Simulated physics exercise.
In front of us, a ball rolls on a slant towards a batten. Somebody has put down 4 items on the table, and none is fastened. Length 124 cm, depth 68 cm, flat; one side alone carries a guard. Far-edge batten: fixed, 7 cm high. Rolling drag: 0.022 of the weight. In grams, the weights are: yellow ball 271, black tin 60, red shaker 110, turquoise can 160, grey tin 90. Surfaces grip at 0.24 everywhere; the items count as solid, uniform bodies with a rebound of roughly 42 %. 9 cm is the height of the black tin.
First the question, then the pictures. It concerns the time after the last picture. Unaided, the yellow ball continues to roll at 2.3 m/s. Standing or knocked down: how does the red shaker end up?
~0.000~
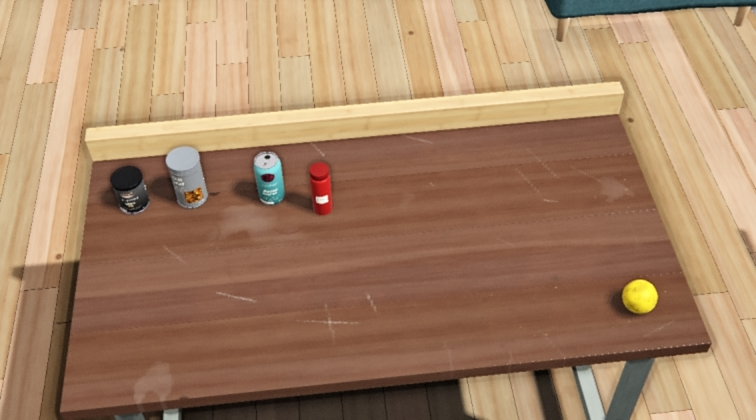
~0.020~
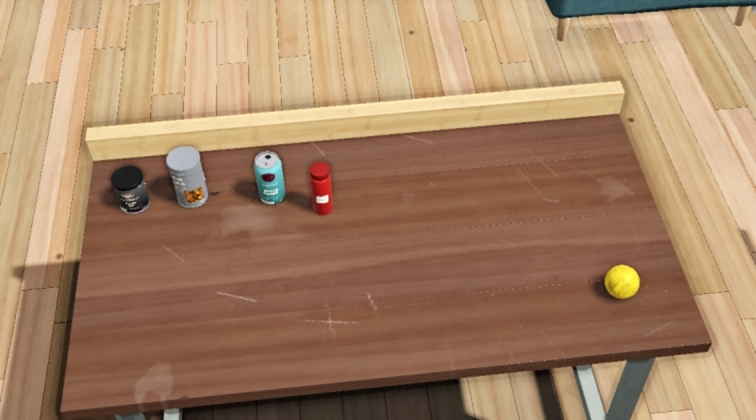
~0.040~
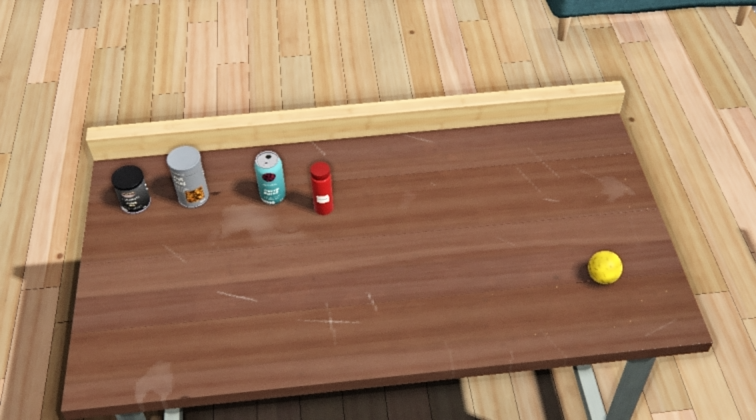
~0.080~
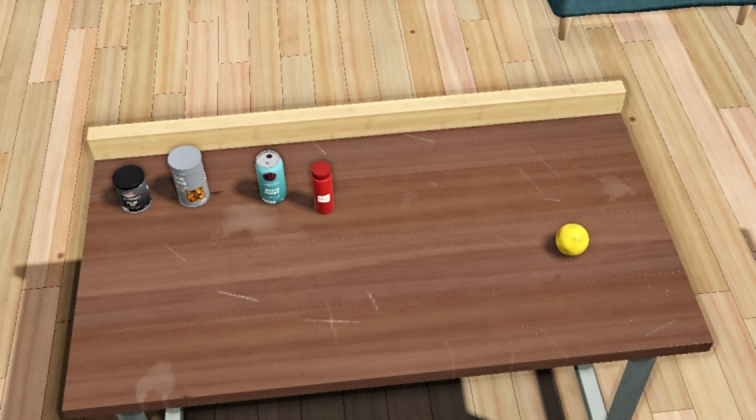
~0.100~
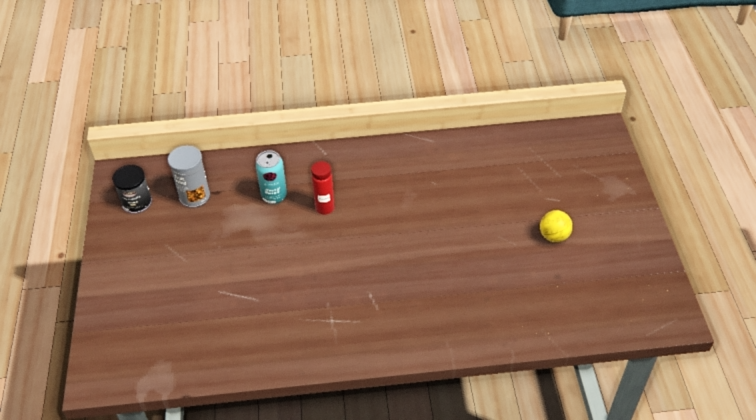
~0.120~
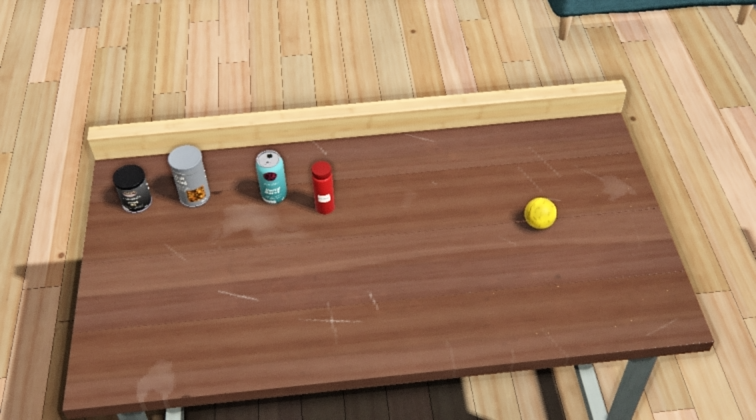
Knocked down.
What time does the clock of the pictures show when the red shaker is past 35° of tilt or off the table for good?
0.8 s or so.
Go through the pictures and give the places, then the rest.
Yellow ball (640, 297); red shaker (321, 189), in the first frame.
Yellow ball (622, 282); grey tin (188, 178), in the second frame.
Yellow ball (605, 268); turquoise can (270, 179), in the third frame.
Yellow ball (572, 240); black tin (132, 189), in the fourth frame.
Yellow ball (556, 227); grey tin (190, 177), in the fifth frame.
Yellow ball (540, 213); red shaker (323, 188), in the sixth frame.
Around 0.52 s, yellow ball near (335, 181).
Around 0.92 s, yellow ball near (237, 207); red shaker on its side near (287, 255); turquoise can shifted 9 cm.
Around 2.02 s, yellow ball near (60, 306); red shaker on its side near (282, 269); turquoise can shifted 9 cm.
Finally (2.4 s), on their side or leaning hard on the table, red shaker; not toppled but over 4 cm from the start, turquoise can; the other 2 still in place (within 4 cm). Final places as that camera would see them, red shaker near (282, 269).
